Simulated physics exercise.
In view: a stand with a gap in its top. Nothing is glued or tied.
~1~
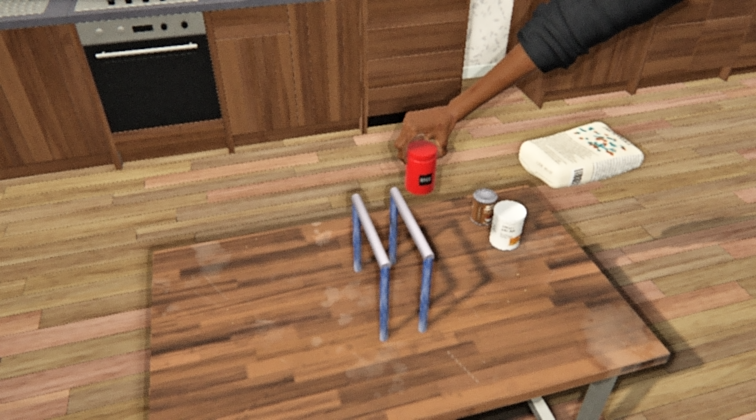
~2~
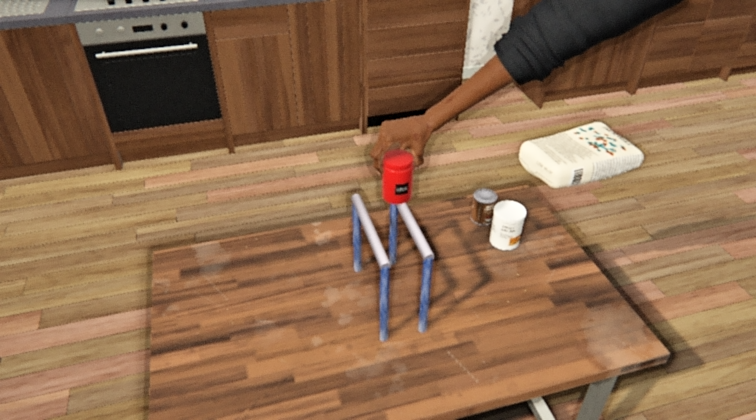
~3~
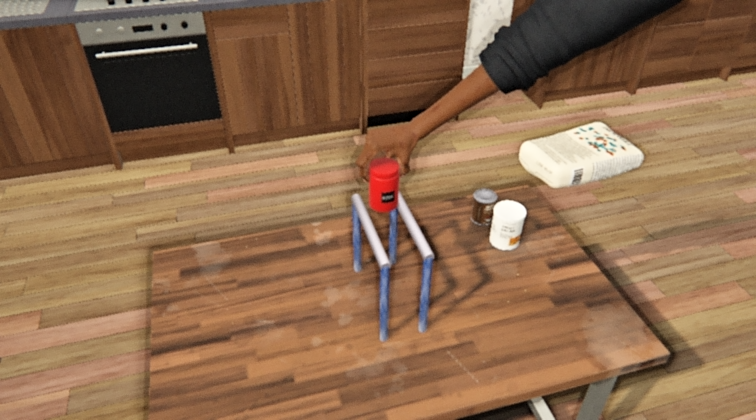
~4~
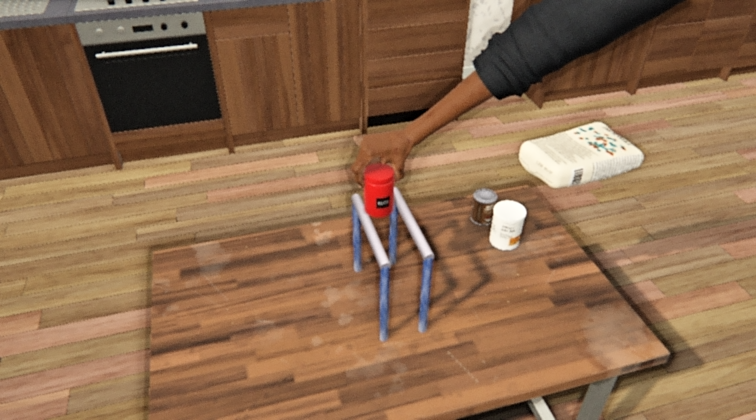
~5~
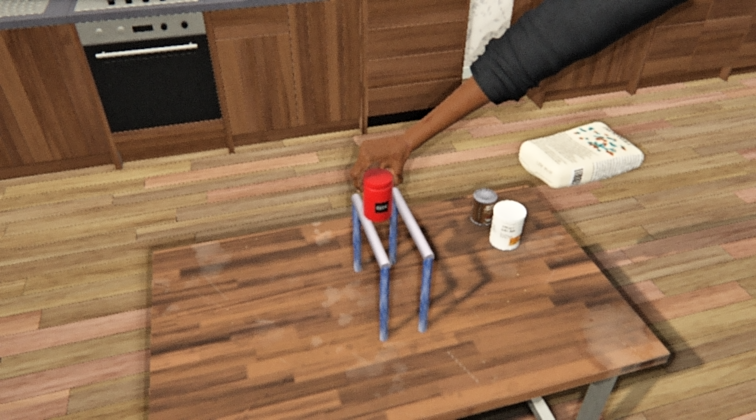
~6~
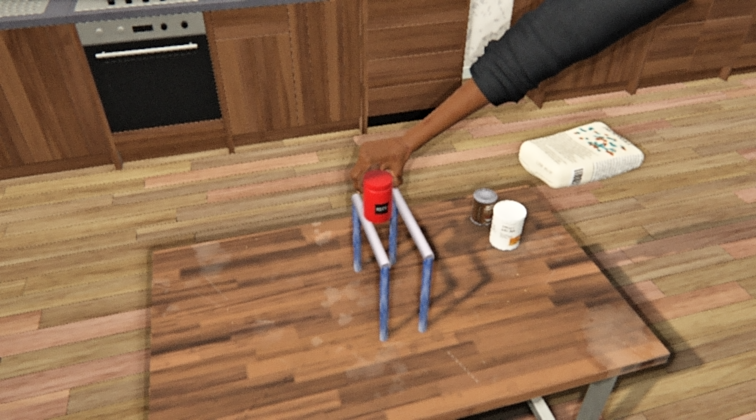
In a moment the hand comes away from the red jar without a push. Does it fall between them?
The jar stays on top.
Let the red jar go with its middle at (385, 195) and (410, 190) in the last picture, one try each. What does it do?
First, it goes down the gap; second, it stays on top.
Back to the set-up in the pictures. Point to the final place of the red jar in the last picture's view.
At about (394, 217).
Then, 0.20 s past the last view, red jar rocked 17° from its first pose near (384, 208).
Then, 0.30 s past the last view, red jar rocked 51° from its first pose near (394, 216).
Finally, down or leaning hard on the stand or table, red jar; the other 2 still in place. Final places as the last picture's camera would see them, red jar near (394, 217). The jar is caught.
